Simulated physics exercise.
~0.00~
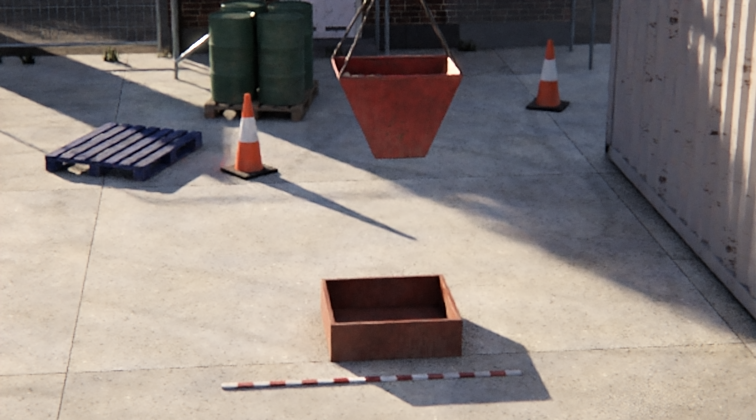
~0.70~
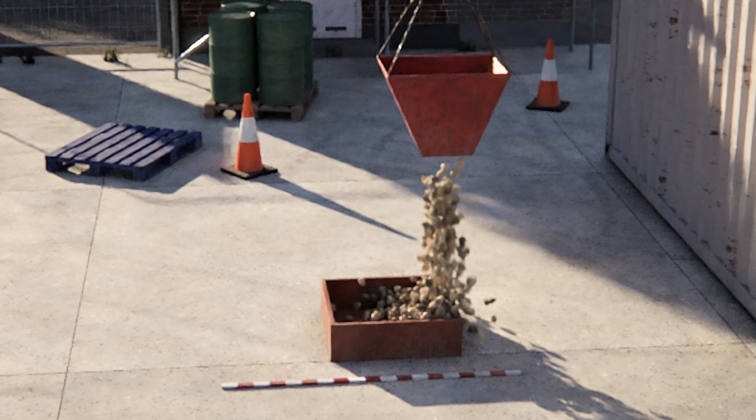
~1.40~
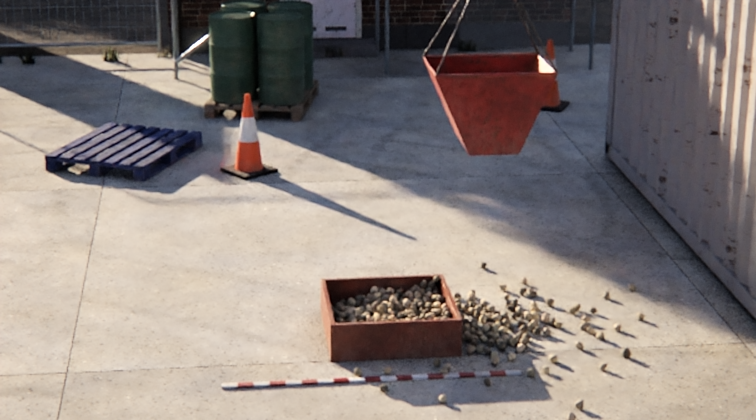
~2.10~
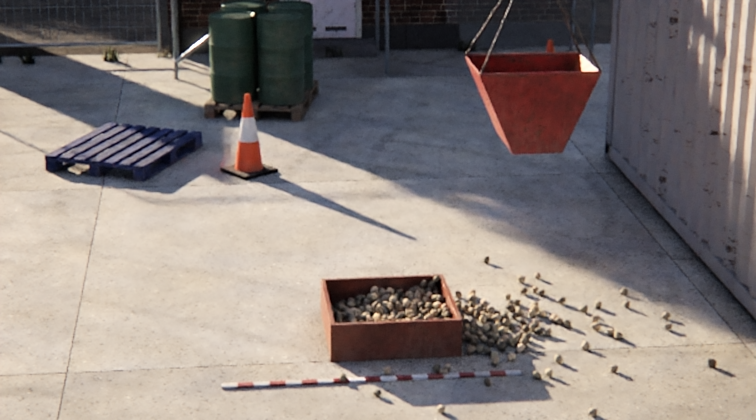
A red hopper hangs from chains above a sunlit concrete yard, seen from a raised, still viewpoint, with a blue pallet, green barrels and orange-and-white cones behind and a pale ribbed container at right. Below it sit an open rusty-red bin and a red-and-white striped staff. The hopper glides steadily right and pours a stream of pale stones into the bin, some spilling over its right side. Already empty, it keeps moving right while stray stones scatter across the ground. At the end most stones lie in the bin, with a smaller share strewn beside it, mainly to the right.
